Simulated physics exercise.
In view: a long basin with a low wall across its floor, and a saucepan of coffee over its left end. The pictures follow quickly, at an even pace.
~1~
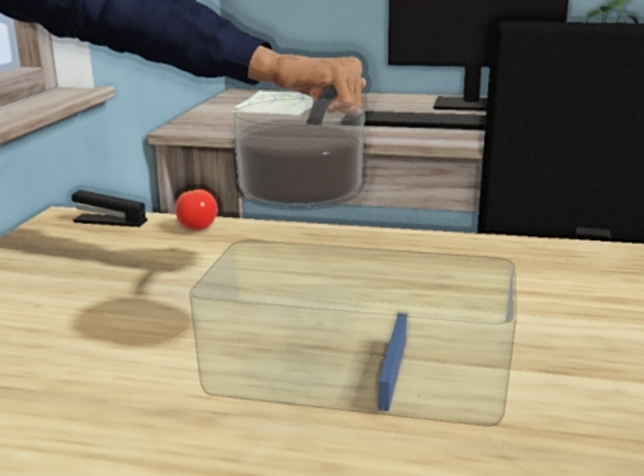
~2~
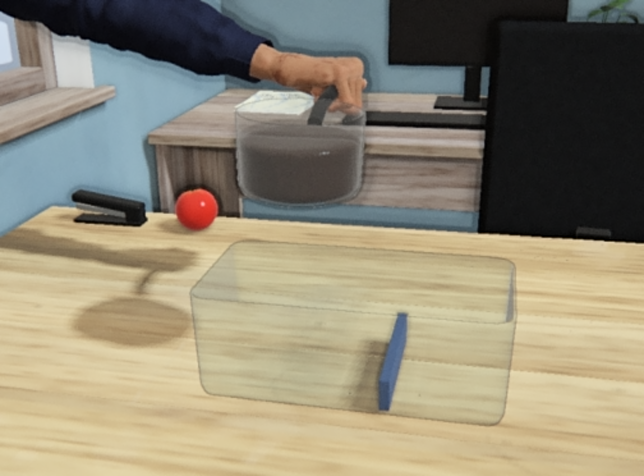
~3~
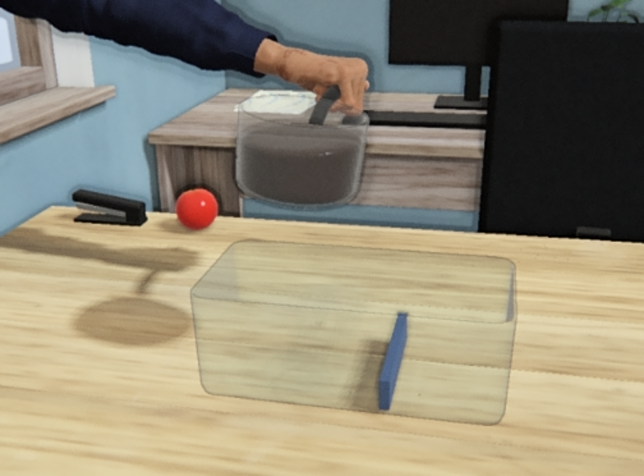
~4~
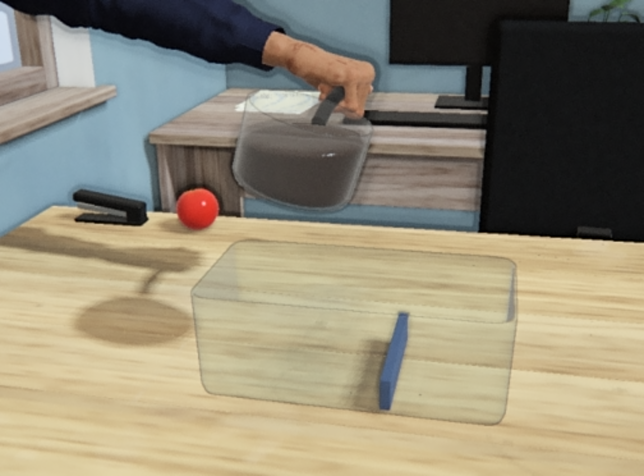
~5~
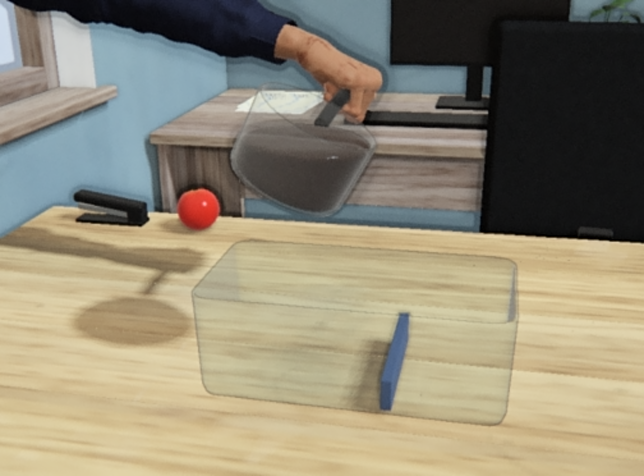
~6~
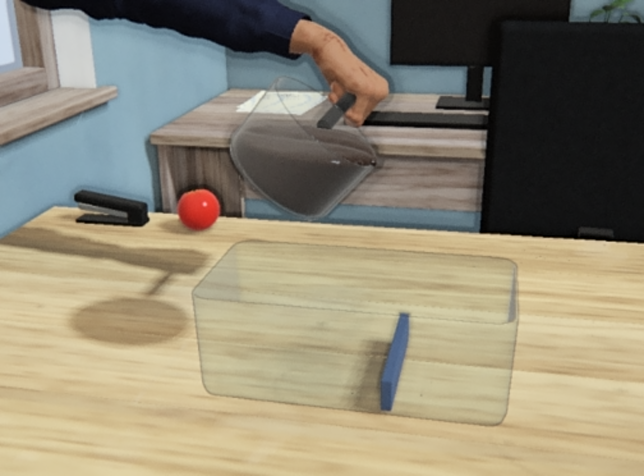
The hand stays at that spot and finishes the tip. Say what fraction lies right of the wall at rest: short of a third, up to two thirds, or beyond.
In the end between a third and two thirds is right of the wall.
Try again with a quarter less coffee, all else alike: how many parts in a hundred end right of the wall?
Close to 40 per cent.
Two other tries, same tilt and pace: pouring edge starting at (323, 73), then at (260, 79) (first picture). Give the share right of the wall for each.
First some 20, then 15 per cent.
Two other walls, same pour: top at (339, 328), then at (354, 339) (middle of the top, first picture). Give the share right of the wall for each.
Near 90 % and 90 %.
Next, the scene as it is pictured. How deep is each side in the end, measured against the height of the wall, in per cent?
Near 30 on the left, 40 on the right.
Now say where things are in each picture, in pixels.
In the first picture, it leans 0°; its right rim is at (362, 115); the coffee meets the walls at (244, 135) and (360, 140); the long basin's rim runs from (213, 268) to (514, 291); the wall's top is at (394, 346).
In the second picture, it leans 2°; its right rim is at (363, 117); the coffee meets the walls at (244, 135) and (360, 140).
In the third picture, it leans 7°; its right rim is at (367, 123); the coffee meets the walls at (245, 134) and (362, 141).
In the fourth picture, it leans 16°; its right rim is at (371, 134); the coffee meets the walls at (246, 134) and (366, 143).
In the fifth picture, it leans 27°; its right rim is at (374, 149); the coffee meets the walls at (245, 134) and (370, 146).
In the sixth picture, it leans 41°; its right rim is at (373, 166); the coffee meets the walls at (240, 131) and (365, 152); 1 per cent is over the edge.
A moment on, the saucepan is tipped right over and 23 per cent is still to pour, 4 is left of the wall and 29 right of it.
Next, the saucepan is tipped right over and 2 per cent is still to pour, 40 is left of the wall and 50 right of it.
Then the saucepan is tipped right over and 0 per cent is still to pour, 51 is left of the wall and 46 right of it.
Later the saucepan is tipped right over and 0 per cent is still to pour, 51 is left of the wall and 46 right of it.
Finally, 51 per cent lies left of the wall, 46 right of it and 3 outside.
